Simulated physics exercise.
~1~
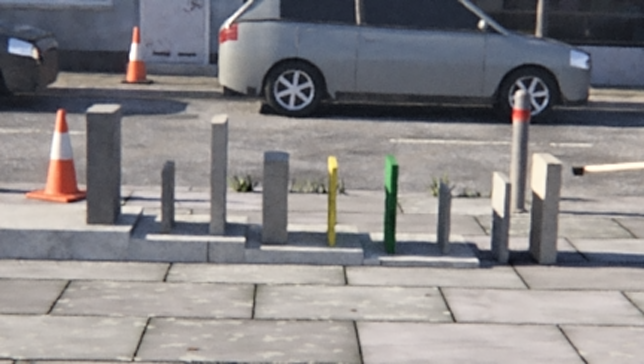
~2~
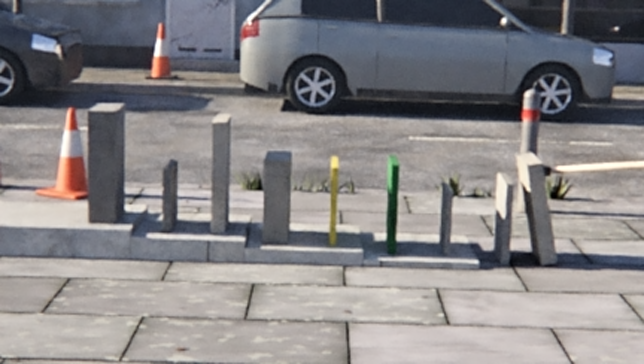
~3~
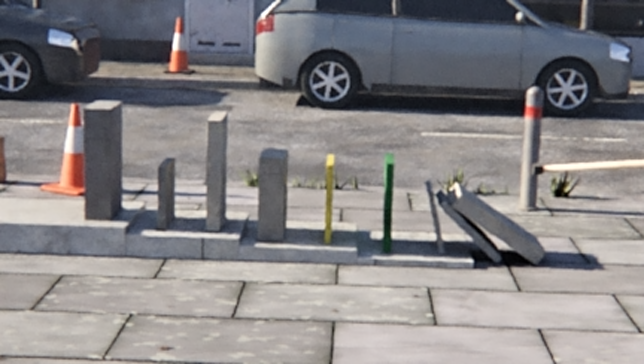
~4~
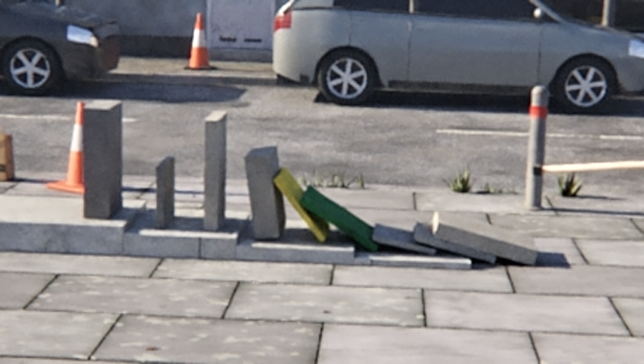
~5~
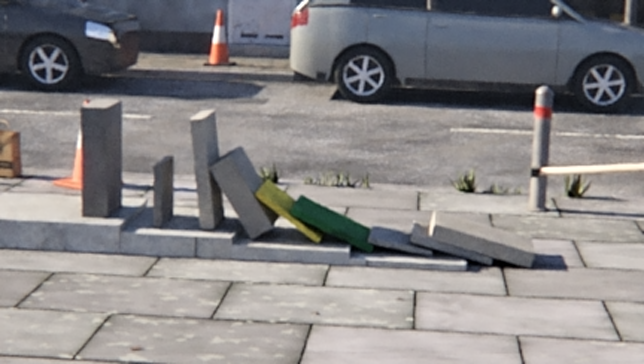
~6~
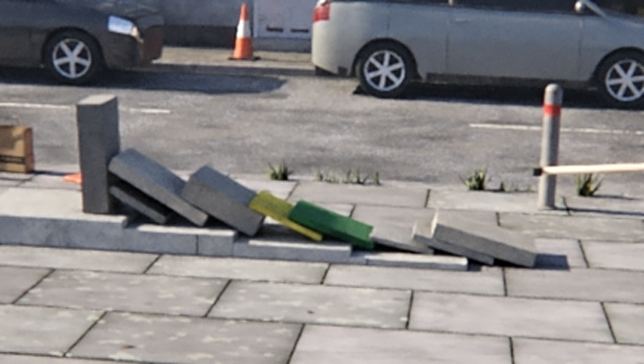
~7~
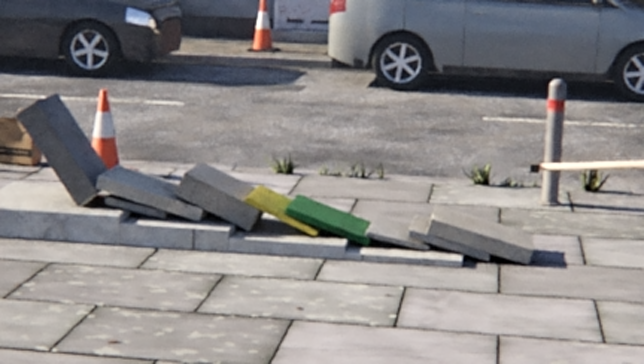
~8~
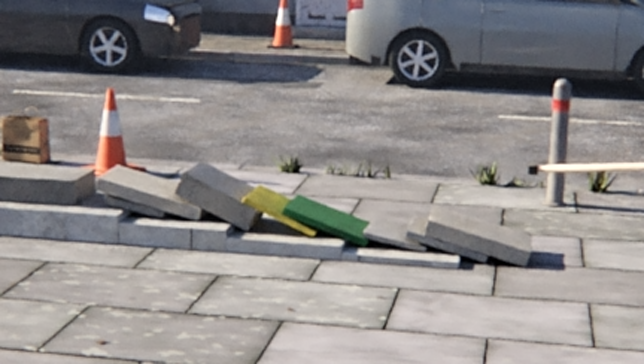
Row of upright paving slabs on low kerbside steps toppling leftward after a pole nudges the rightmost, until all lie fallen.
